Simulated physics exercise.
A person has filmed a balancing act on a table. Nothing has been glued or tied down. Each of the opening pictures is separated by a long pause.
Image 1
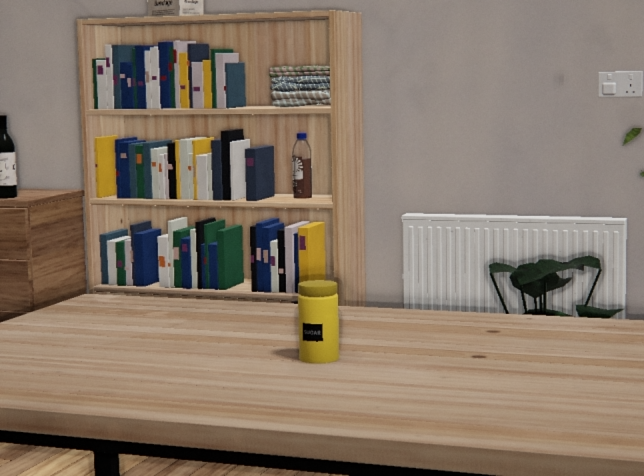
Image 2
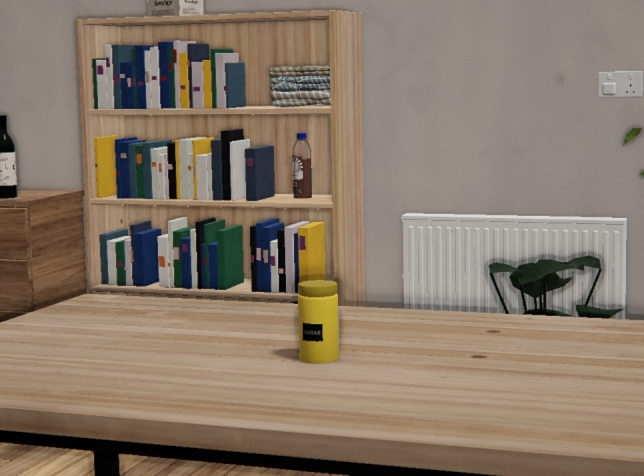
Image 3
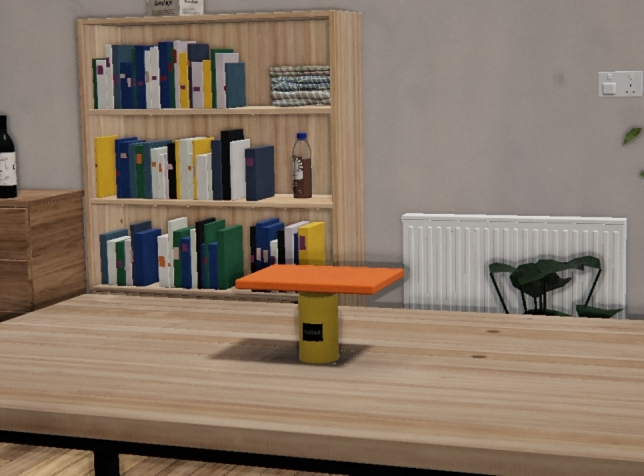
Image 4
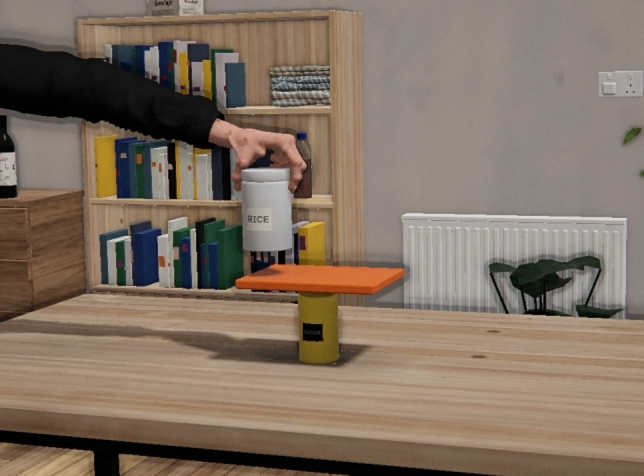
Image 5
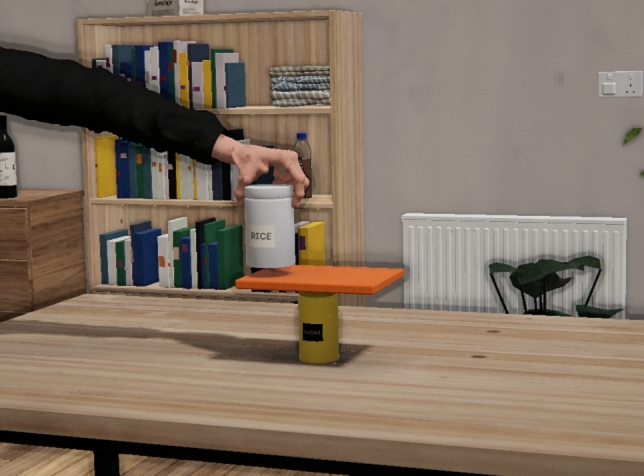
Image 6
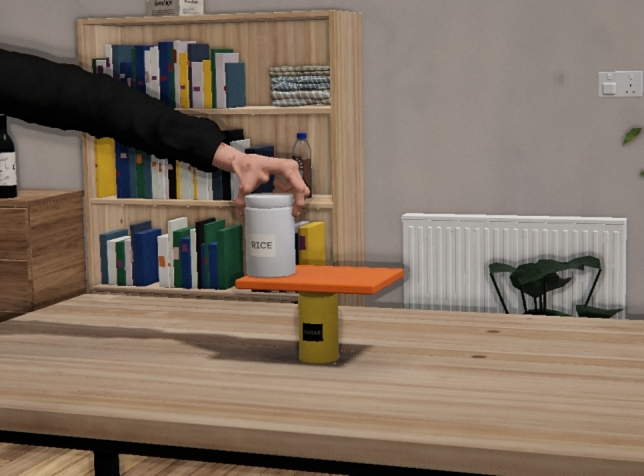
An orange board appears on top of a yellow jar on a wooden table, then a hand lowers a white rice jar onto its left side.
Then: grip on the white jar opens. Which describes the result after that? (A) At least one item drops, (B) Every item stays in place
(A) At least one item drops.
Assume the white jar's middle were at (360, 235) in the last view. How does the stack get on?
Then it gives way.
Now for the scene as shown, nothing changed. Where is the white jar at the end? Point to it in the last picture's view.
End position in the final view: Approximately (209, 333).
Then, 0.30 s after the last picture, white jar now fallen; orange lid tipped 49° from how it was.
Then, 0.40 s after the last picture, orange lid on its side.
Then, 0.60 s after the last picture, orange lid now fallen.
Then, 0.90 s after the last picture, yellow jar slid a little.
By the end, fallen, white jar and orange lid; yellow jar in place. Seen from the same camera at the end, white jar near (209, 333). The stack comes apart.
